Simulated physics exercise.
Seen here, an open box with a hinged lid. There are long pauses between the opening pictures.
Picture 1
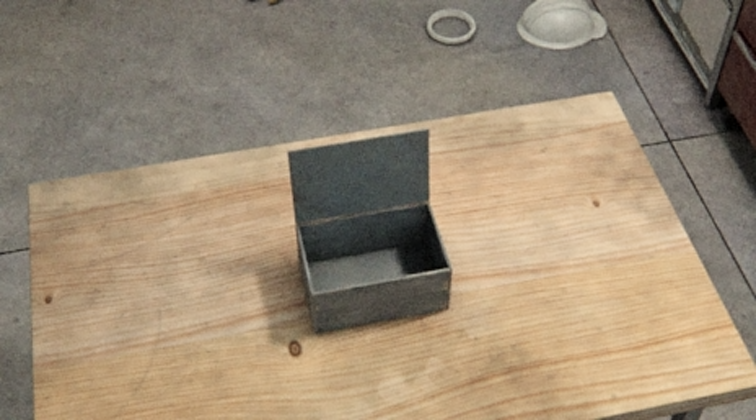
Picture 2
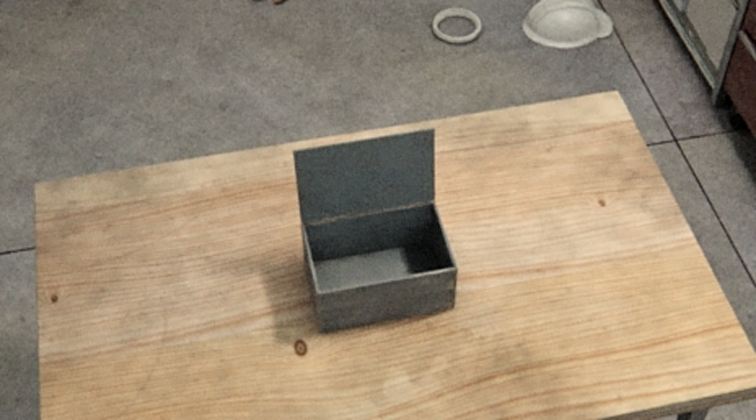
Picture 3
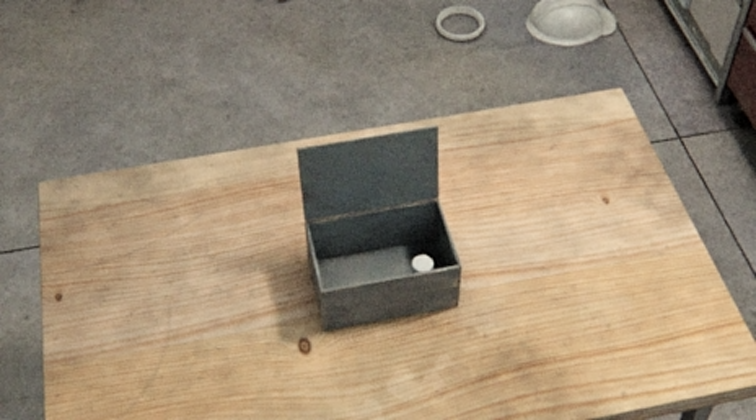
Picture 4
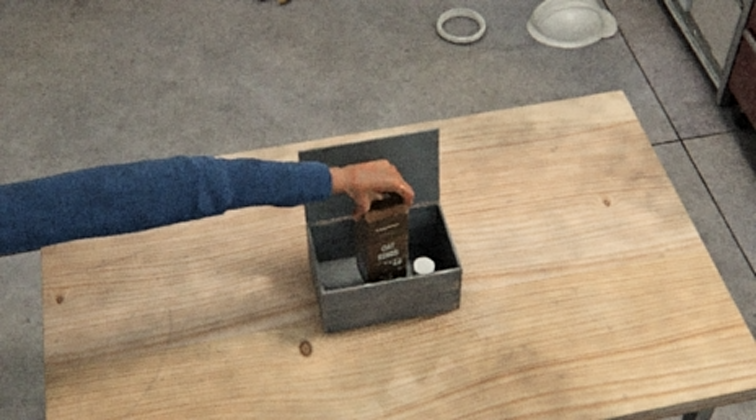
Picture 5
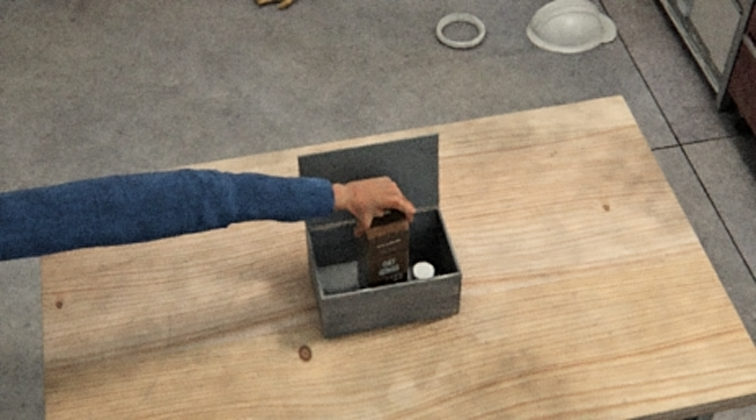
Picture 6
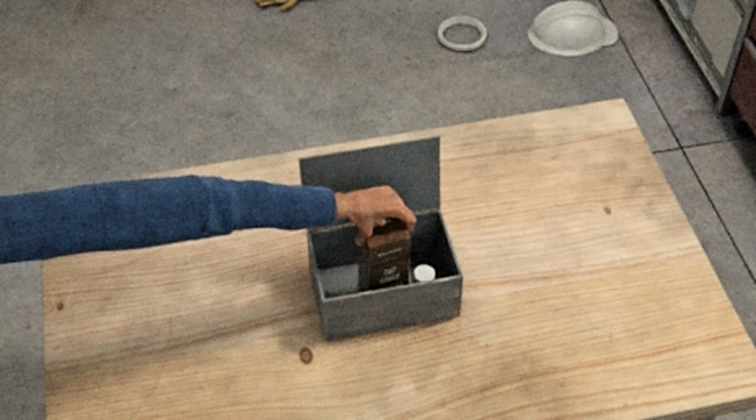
In an open grey box on a wooden table, a white object appears, then a hand lowers a brown carton.
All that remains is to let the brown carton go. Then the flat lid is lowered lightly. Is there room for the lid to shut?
It is held up.
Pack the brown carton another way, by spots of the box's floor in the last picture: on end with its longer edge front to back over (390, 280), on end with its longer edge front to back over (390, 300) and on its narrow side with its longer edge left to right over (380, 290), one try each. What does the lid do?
First, it is held up; second, it will not close; third, it shuts flat.
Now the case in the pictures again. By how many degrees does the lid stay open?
Some 60° above the rim.
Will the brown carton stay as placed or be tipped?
The brown carton stays as placed.
Then, 1.20 s past the last view, lid starting down.
Then, 1.60 s past the last view, lid 58° above the rim.
Then, 3.80 s past the last view, brown carton resting near (383, 263).
Finally, lid 58° above the rim; both still in place. Final places as the last picture's camera would see them, brown carton near (383, 262).
